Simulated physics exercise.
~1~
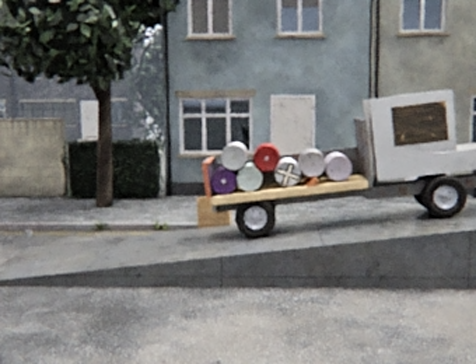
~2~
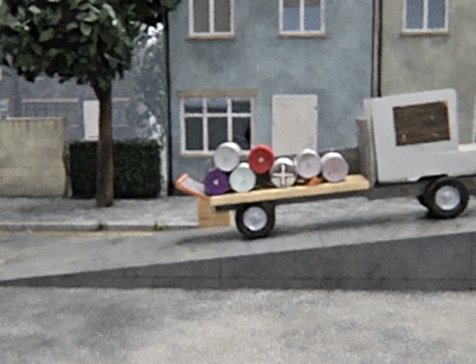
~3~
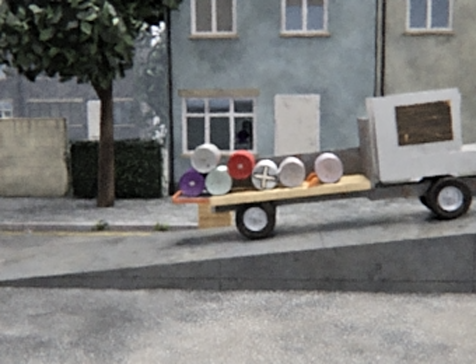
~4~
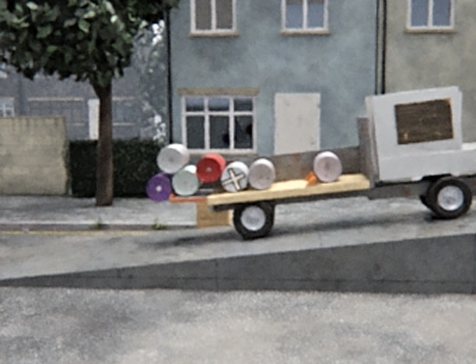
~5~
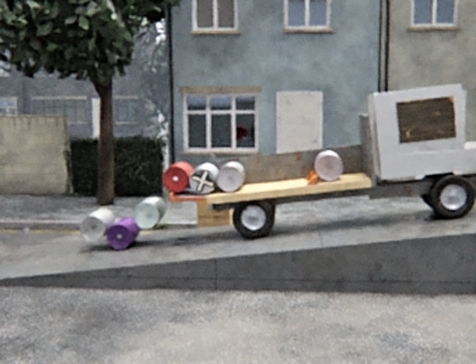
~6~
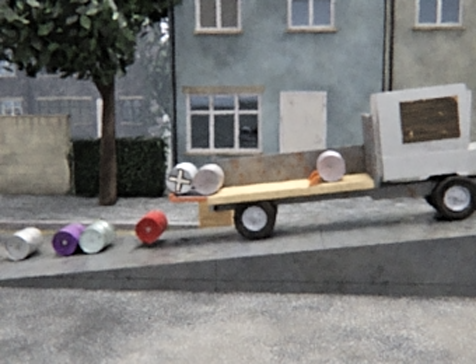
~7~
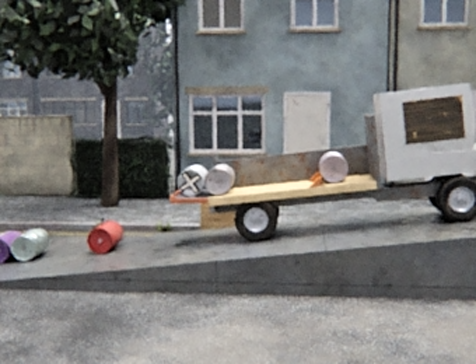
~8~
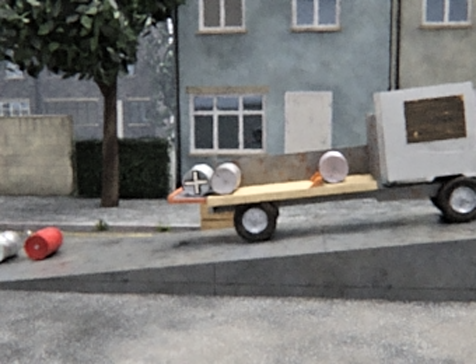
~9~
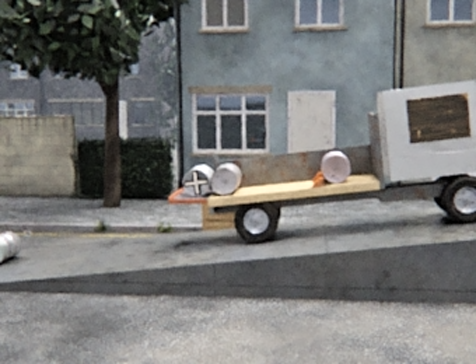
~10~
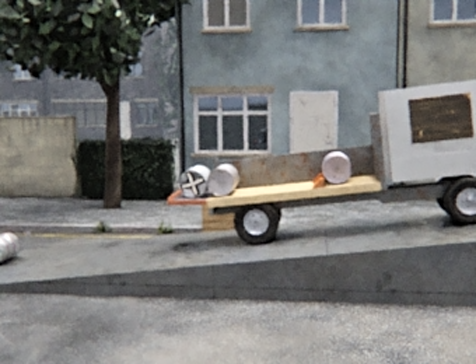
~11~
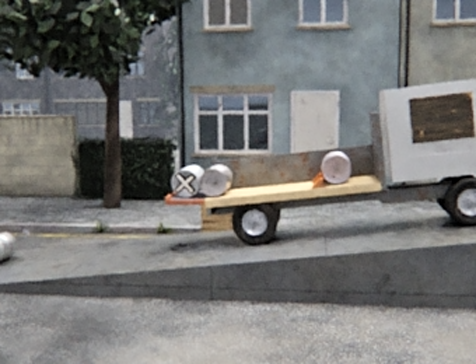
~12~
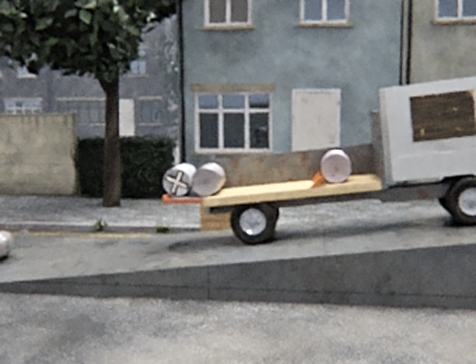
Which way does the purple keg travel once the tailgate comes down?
The purple keg rolls to the left, dropping off the lowered tailgate and carrying on down the slope.
To begin with, a white pick-up stands nose-up on a ramp in front of a row of houses, with red, purple and pale kegs piled on its wooden bed. The tailgate swings down at the rear, and most of the kegs roll left towards it, while one pale keg stays behind by the orange chock. The purple keg and two pale ones drop off onto the slope, and the red one follows. These four roll away down to the left. Finally, three kegs remain aboard, the cross-marked one and a pale one near the lowered tailgate and another by the chock.
